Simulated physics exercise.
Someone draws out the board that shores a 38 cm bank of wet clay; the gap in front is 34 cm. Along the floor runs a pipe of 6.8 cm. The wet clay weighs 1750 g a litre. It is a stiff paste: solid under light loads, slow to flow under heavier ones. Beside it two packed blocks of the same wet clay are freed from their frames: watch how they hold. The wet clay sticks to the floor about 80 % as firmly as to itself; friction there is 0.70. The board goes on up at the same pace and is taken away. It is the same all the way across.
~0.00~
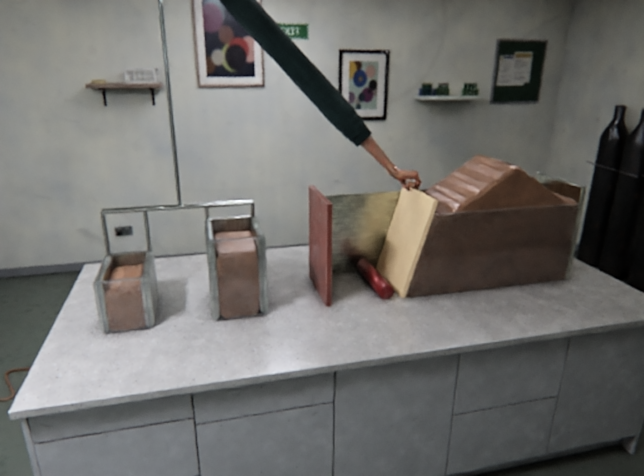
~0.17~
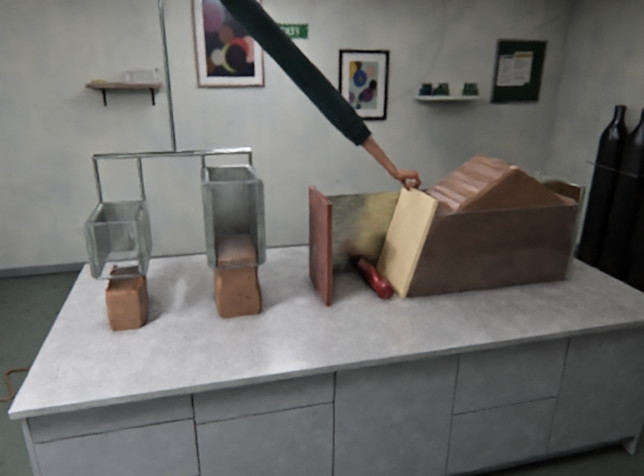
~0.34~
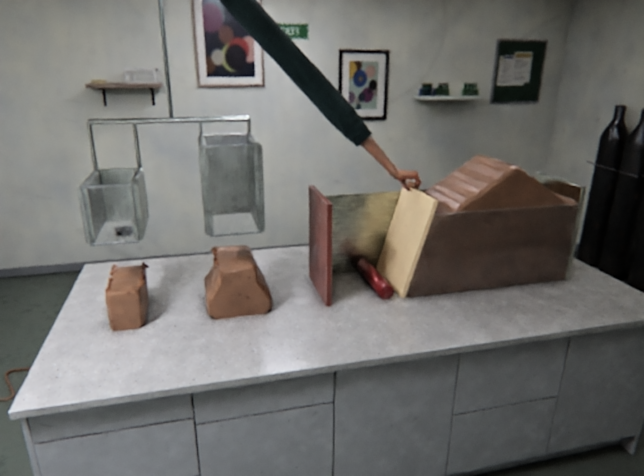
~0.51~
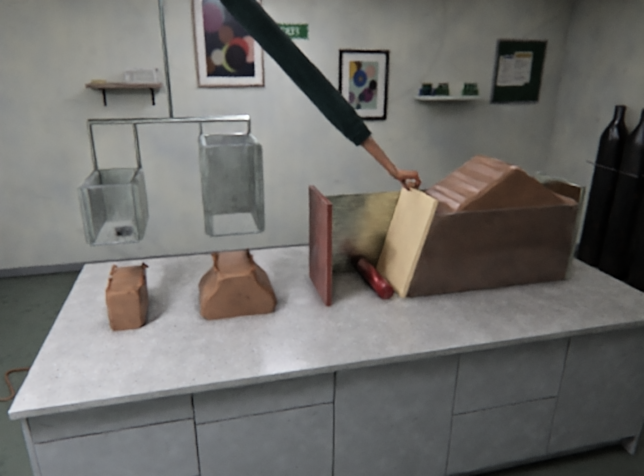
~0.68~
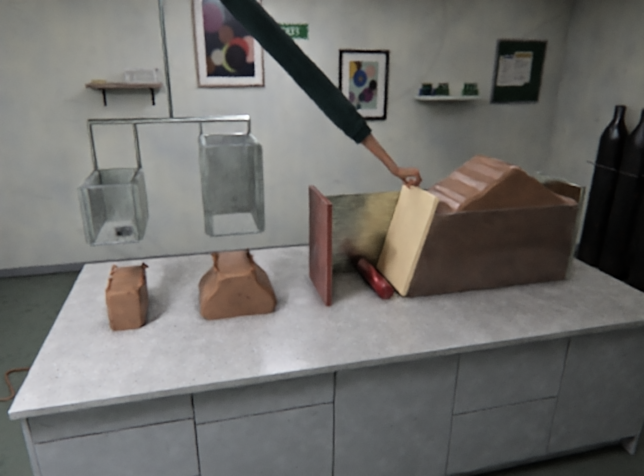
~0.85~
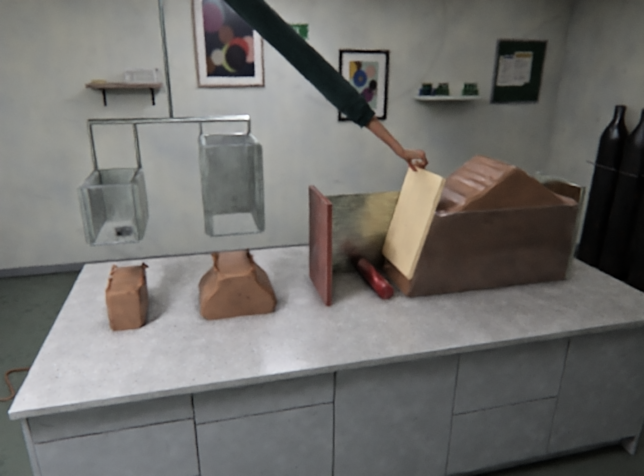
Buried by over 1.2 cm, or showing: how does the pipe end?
It is left buried.
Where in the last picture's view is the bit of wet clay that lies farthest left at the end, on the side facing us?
Near (375, 288).
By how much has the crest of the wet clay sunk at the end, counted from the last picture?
Some 11.5 cm.
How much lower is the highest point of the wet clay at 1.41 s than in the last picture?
About 3.5 cm.
By 1.11 s, the face still stands and nothing lies on the pipe.
By 1.41 s, the fallen stuff reaches 14 % of the way across and nothing lies on the pipe.
By 1.71 s, the fallen stuff reaches 33 % of the way across and 8.6 cm lies on the pipe.
By 2.01 s, the fallen stuff reaches 43 % of the way across and 12 cm lies on the pipe.
By 2.20 s, at the end, the fallen stuff reaches 43 % of the way across and 12 cm lies on the pipe.
